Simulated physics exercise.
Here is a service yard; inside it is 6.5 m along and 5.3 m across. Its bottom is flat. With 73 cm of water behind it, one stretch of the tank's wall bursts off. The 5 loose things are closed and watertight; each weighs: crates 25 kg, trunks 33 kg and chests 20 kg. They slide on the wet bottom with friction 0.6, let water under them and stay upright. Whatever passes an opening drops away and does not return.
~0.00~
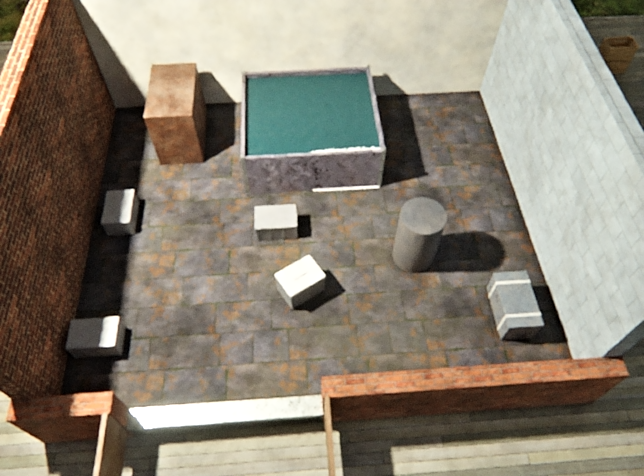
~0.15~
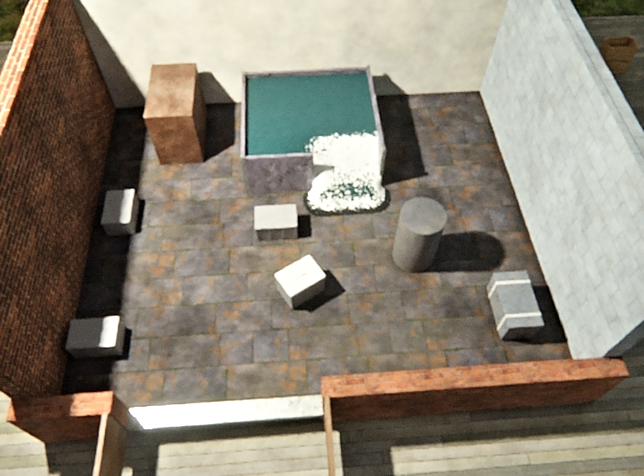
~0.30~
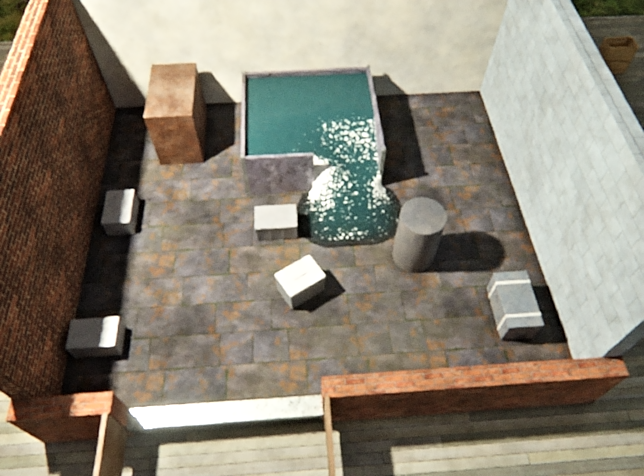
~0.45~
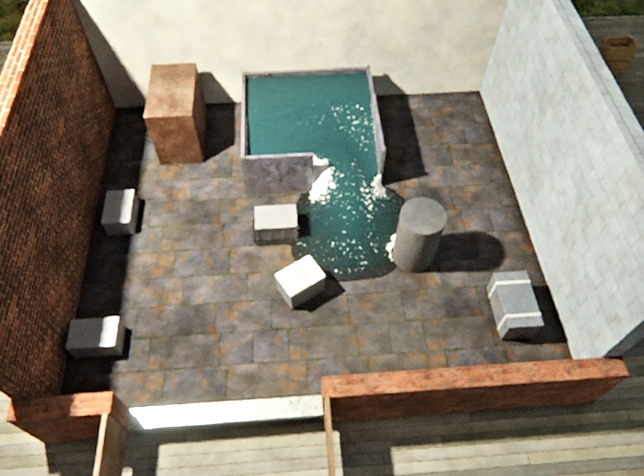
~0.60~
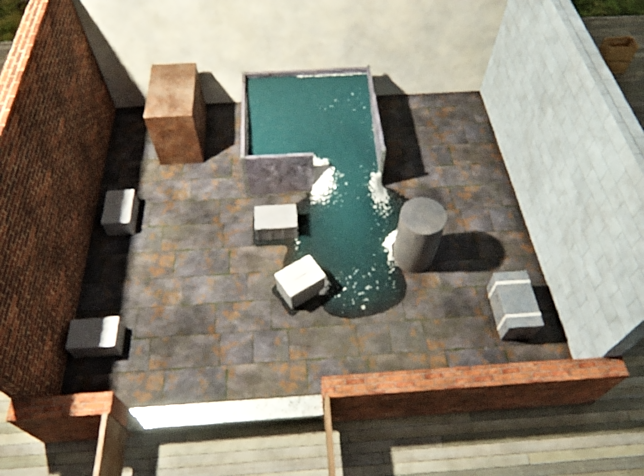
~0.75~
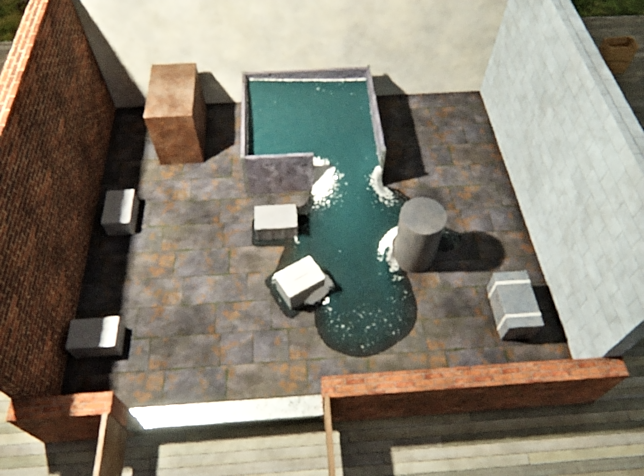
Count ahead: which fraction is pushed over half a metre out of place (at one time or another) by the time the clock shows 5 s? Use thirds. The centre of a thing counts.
It is from one to two thirds.
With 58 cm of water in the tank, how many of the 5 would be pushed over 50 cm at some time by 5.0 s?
Then 2.
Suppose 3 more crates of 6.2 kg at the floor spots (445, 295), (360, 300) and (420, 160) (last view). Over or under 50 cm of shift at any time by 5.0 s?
In turn: More, over, less.
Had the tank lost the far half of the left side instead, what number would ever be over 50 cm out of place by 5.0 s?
Then 1.
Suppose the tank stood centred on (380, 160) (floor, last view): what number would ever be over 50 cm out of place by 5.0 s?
In that case 3 of them.
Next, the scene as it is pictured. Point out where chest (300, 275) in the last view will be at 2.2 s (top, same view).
Around (222, 394).
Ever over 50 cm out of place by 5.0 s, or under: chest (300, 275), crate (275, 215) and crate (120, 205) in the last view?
In turn: Over, under, short of it.
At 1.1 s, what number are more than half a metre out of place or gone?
By then 0.
After 1.1 s 0 of 5 are over 50 cm from their spots; 0 afloat.
After 2.2 s 1 of 5 are over 50 cm from their spots; 0 afloat.
After 3.5 s 1 of 5 are over 50 cm from their spots; 0 afloat.
After 5.0 s 2 of 5 are over 50 cm from their spots, and 2 have been at some point; 0 afloat.
